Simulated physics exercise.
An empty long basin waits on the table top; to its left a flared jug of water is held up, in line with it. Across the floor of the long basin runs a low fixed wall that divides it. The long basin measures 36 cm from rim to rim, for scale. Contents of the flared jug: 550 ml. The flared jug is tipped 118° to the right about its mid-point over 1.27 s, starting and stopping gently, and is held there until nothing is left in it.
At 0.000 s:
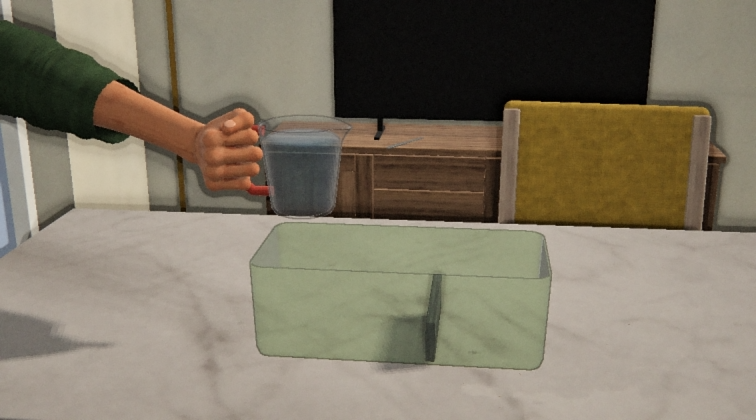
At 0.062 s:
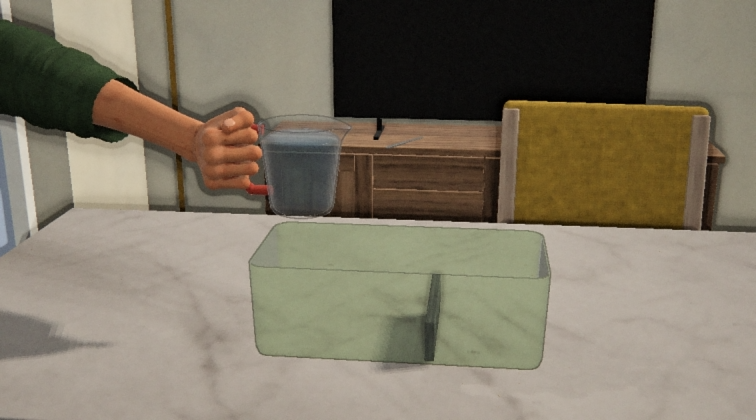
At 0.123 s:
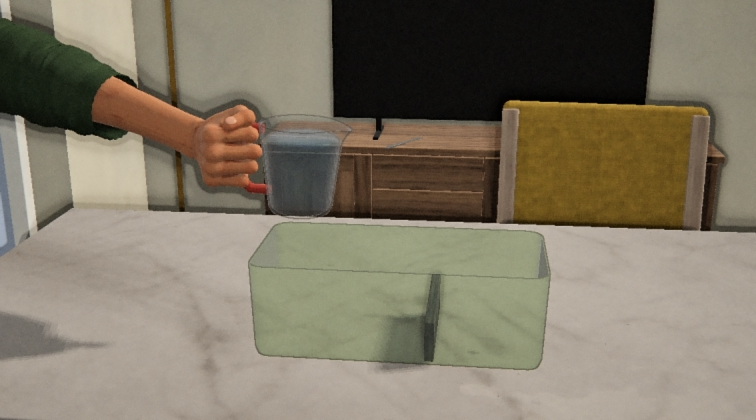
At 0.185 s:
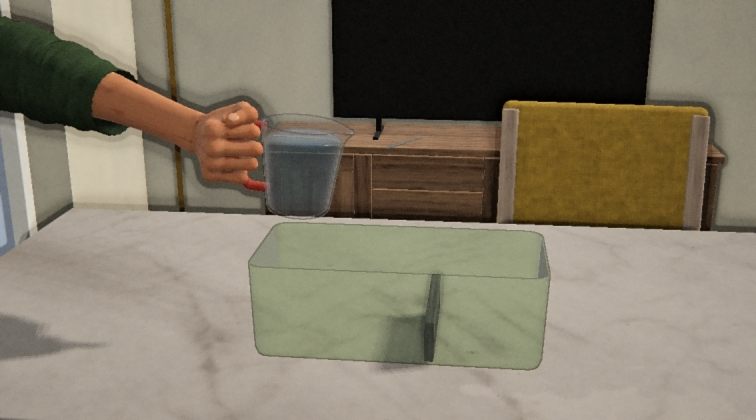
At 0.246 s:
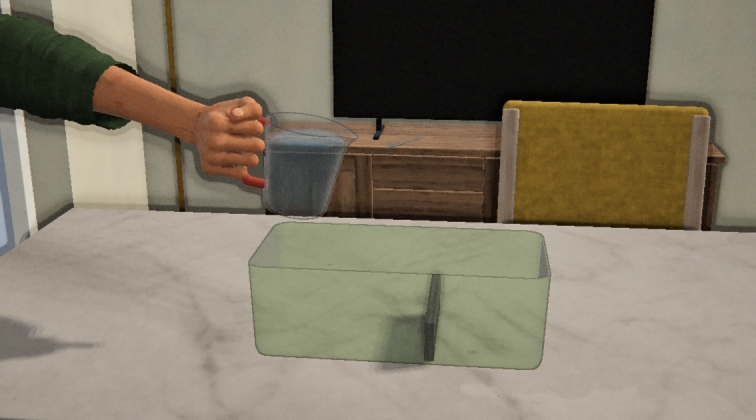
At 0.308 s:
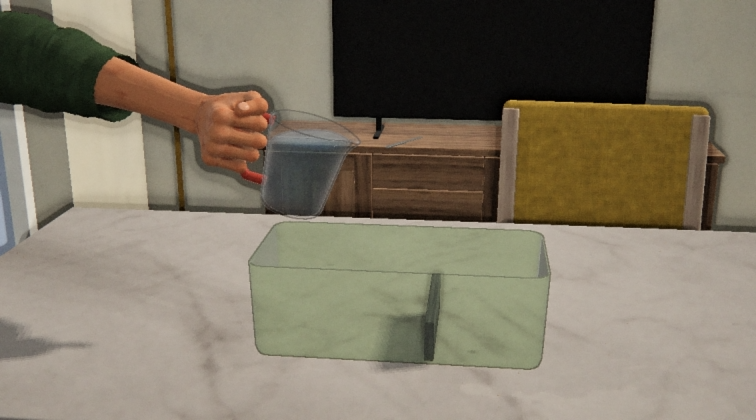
A hand holding a clear jug of bluish water gradually tilting it to the right above an empty green basin on a marble table.
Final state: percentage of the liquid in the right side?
Approximately 3 %.
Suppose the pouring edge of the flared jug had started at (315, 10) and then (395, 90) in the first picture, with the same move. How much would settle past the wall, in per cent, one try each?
I'd expect close to 5 per cent and then close to 75 per cent.
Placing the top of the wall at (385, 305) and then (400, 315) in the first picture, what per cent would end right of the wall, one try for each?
The first try gives 80 percent and the second 60 percent.
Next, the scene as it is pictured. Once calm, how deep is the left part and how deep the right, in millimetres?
Left part: About 14 mm; right part: About 0 mm.
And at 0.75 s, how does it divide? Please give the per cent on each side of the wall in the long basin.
Left: Around 16. Right: Around 0.
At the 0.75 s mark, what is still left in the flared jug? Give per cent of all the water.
Portion remaining: Approx. 66 per cent.
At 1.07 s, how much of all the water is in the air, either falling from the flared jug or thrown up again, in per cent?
Around 7 per cent of the liquid is in flight.
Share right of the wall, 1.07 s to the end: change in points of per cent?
A gain, roughly 3.
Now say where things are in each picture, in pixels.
The first picture shows tilt 0°; pouring edge (352, 127); surface from (266, 135) to (342, 137); the long basin's rim runs from (264, 244) to (547, 255); the wall's top is at (434, 298).
The second picture shows tilt 1°; pouring edge (352, 127); surface from (265, 135) to (341, 137).
The third picture shows tilt 3°; pouring edge (353, 129); surface from (266, 135) to (342, 139).
The fourth picture shows tilt 6°; pouring edge (355, 132); surface from (267, 135) to (344, 139).
The fifth picture shows tilt 11°; pouring edge (358, 137); surface from (270, 136) to (348, 139).
The sixth picture shows tilt 16°; pouring edge (361, 142); surface from (273, 137) to (354, 141).
By 0.75 s the tilt is 75° and 66 per cent is still to pour, 17 is left of the wall and 0 right of it.
By 1.07 s the tilt is 111° and 8 per cent is still to pour, 84 is left of the wall and 1 right of it.
By 1.40 s the tilt is 118° and 0 per cent is still to pour, 95 is left of the wall and 3 right of it.
By 1.77 s the tilt is 118° and 0 per cent is still to pour, 95 is left of the wall and 3 right of it.
At rest 95 per cent lies left of the wall, 3 right of it and 1 outside.
